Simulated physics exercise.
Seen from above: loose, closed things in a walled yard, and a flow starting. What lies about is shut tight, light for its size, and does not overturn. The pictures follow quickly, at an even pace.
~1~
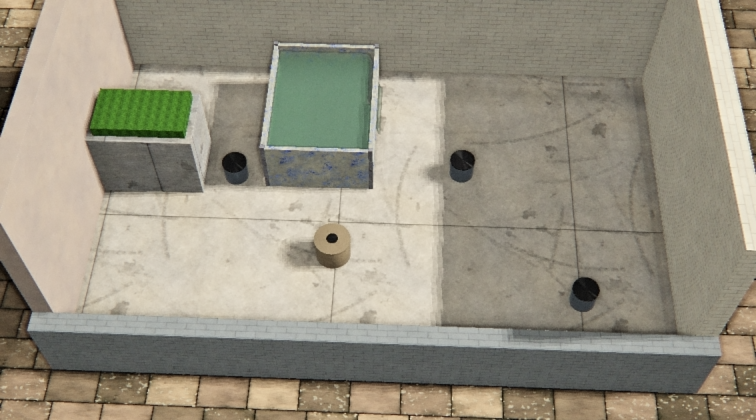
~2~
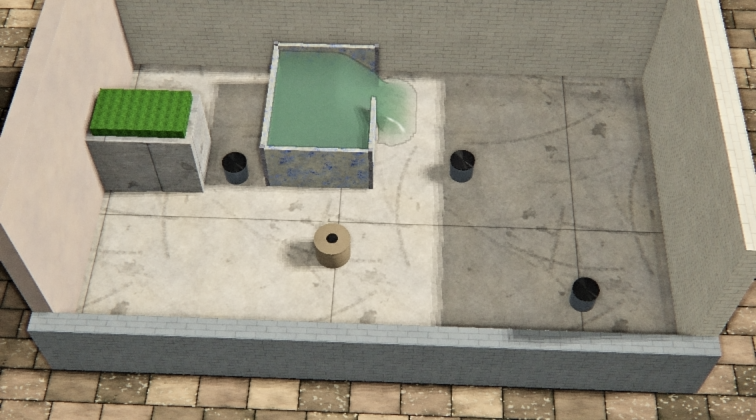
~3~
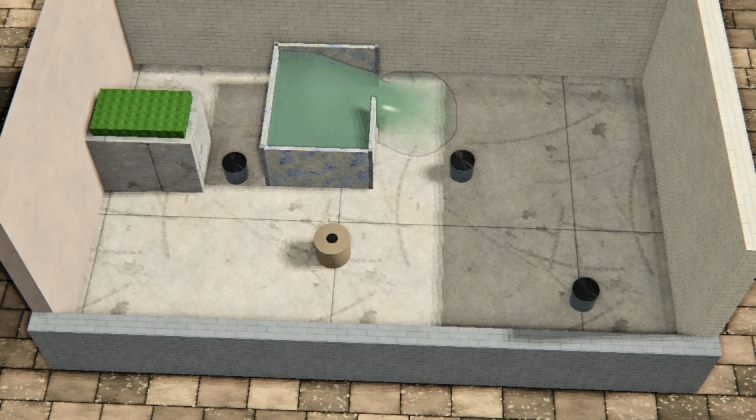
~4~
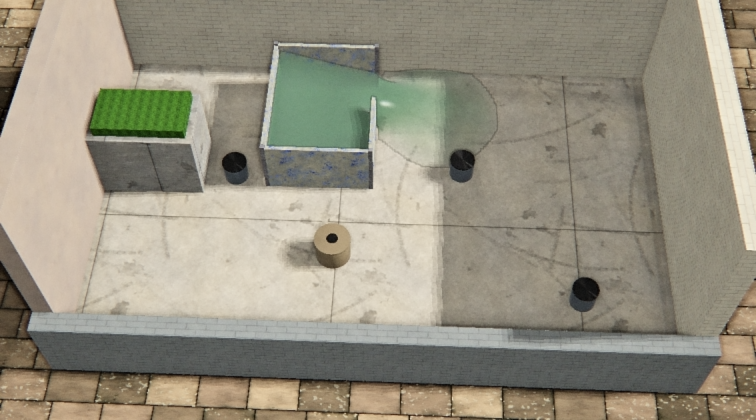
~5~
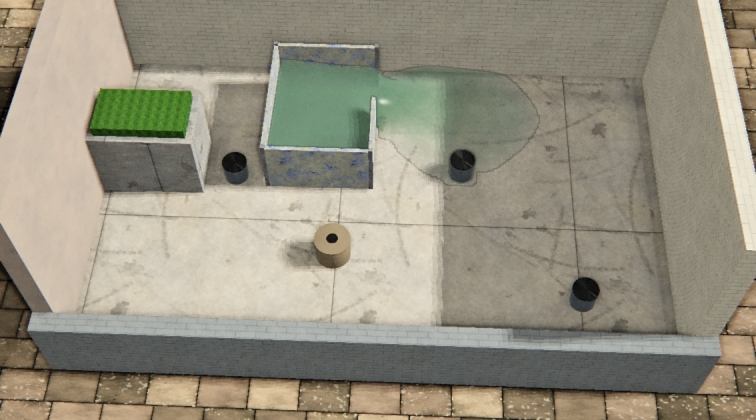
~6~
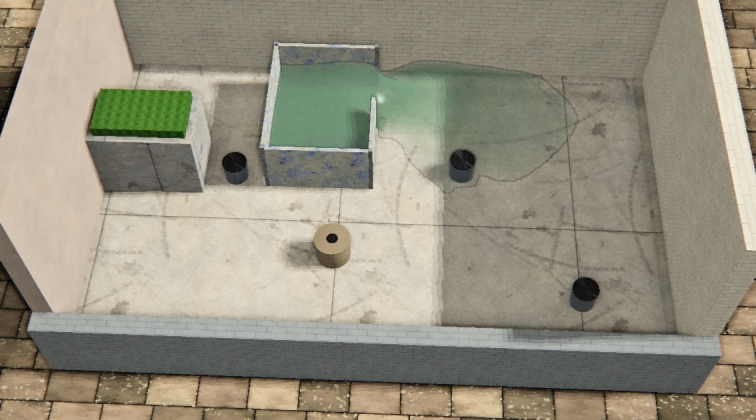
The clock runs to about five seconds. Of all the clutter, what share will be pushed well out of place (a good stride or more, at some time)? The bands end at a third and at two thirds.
It is not even a third.
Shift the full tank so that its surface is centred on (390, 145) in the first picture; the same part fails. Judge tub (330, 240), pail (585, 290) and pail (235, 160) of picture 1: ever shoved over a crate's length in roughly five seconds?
In turn: Never so far, pushed that far, less than that.
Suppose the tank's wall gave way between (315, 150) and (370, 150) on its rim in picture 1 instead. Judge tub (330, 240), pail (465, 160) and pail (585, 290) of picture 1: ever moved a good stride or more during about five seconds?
In turn: Shifted that much, never so far, that far or more.
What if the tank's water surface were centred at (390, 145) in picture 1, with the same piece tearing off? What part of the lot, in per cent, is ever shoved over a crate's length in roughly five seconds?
Roughly 40 per cent.
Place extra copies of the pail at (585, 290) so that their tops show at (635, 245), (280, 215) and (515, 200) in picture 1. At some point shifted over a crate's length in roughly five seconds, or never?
In that order: Pushed that far, short of that, short of that.
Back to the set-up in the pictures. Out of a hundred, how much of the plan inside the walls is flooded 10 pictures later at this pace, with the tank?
I make it 40 per cent.
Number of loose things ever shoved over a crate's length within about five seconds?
It comes to 1.
A moment on, 0 of 5 are well off their spots; 0 afloat.
Next, 0 of 5 are well off their spots; 0 afloat.
Later, 0 of 5 are well off their spots; 0 afloat.
In the end, 1 of 5 are well off their spots, and 1 have been at some point; 0 afloat.
